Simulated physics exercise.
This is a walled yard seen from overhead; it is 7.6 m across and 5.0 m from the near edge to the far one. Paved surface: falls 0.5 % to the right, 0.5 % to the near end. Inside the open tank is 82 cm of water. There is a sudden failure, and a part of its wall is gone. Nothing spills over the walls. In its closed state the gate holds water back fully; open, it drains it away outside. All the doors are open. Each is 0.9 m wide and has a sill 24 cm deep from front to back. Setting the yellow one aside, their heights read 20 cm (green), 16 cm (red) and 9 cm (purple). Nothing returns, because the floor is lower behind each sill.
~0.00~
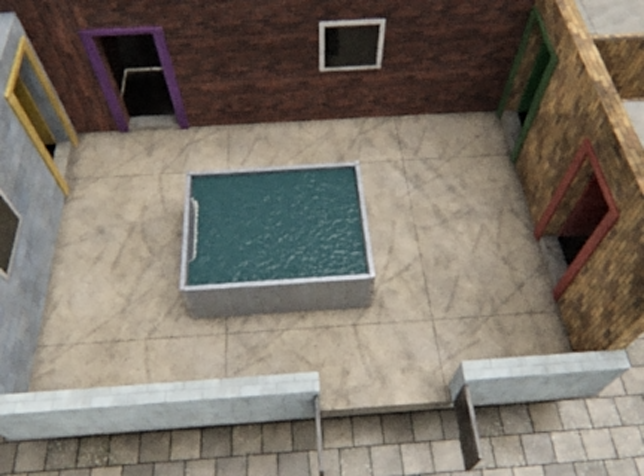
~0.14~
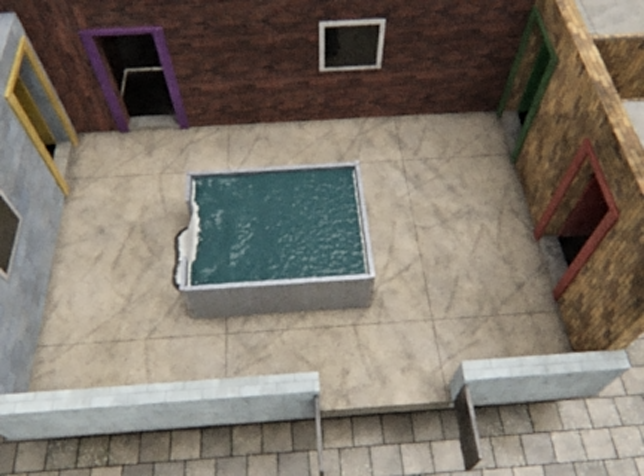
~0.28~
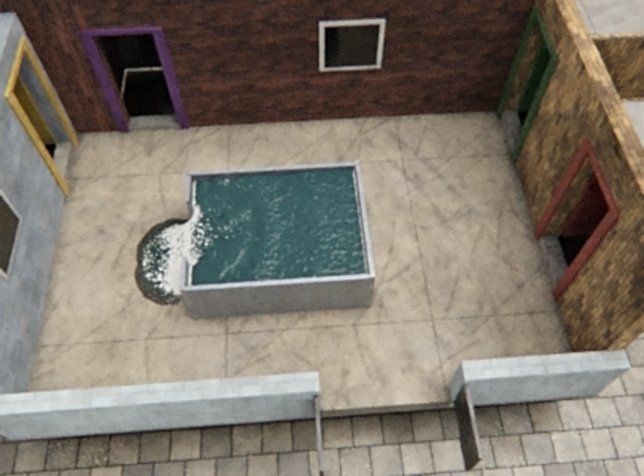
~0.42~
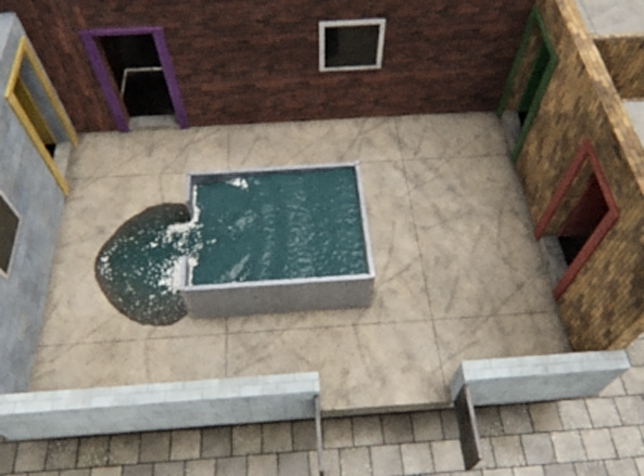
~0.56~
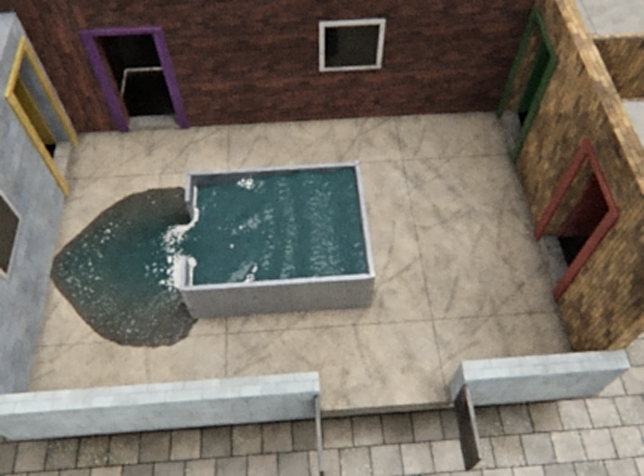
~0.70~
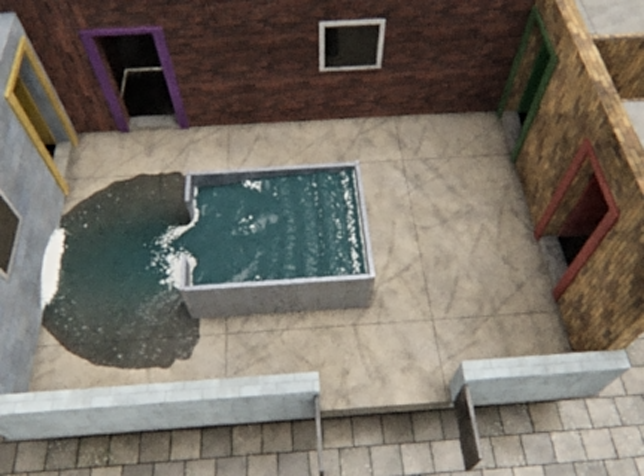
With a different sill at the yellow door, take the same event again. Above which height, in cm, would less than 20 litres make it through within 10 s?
Above roughly 21 cm.
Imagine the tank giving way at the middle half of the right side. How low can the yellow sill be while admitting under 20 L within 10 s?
In that case you'd want it roughly 9.0 cm high.
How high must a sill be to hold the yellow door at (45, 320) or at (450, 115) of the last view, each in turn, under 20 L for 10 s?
Roughly 31 cm, then roughly 9.5 cm.
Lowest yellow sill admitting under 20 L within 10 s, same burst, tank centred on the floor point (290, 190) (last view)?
It must be around 34 cm tall.
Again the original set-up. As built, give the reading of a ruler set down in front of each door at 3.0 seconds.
In cm: Green 0, red 0, yellow 23, purple 16.
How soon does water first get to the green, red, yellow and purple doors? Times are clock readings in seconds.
Green at 5.0 s, red at 4.5 s, yellow at 1.0 s and purple at 1.8 s.
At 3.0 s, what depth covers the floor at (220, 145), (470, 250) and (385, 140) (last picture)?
In order: Around 5, 0 and 0 cm.
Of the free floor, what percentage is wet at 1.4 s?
Roughly 25 percent.
After 1.4 s water covers 25 % of the floor, deepest (47 cm) near (25, 414); 17 cm at the yellow door, 0 litres in over its 16 cm sill.
After 3.0 s water covers 45 % of the floor, deepest (38 cm) near (25, 414); 23 cm at the yellow door, 17 litres in over its 16 cm sill.
After 10.0 s water covers 95 % of the floor, deepest (17 cm) near (521, 187); 11 cm at the yellow door, 58 litres in over its 16 cm sill.
At the yellow door as built, the water arrived by 1.1 s and peaked near 24 cm at 2.8 s.
With a sill of 18 cm, 39 litres would have come in within the 10 s; with 24 cm, 10 litres. So under 20 litres takes about 21 cm.
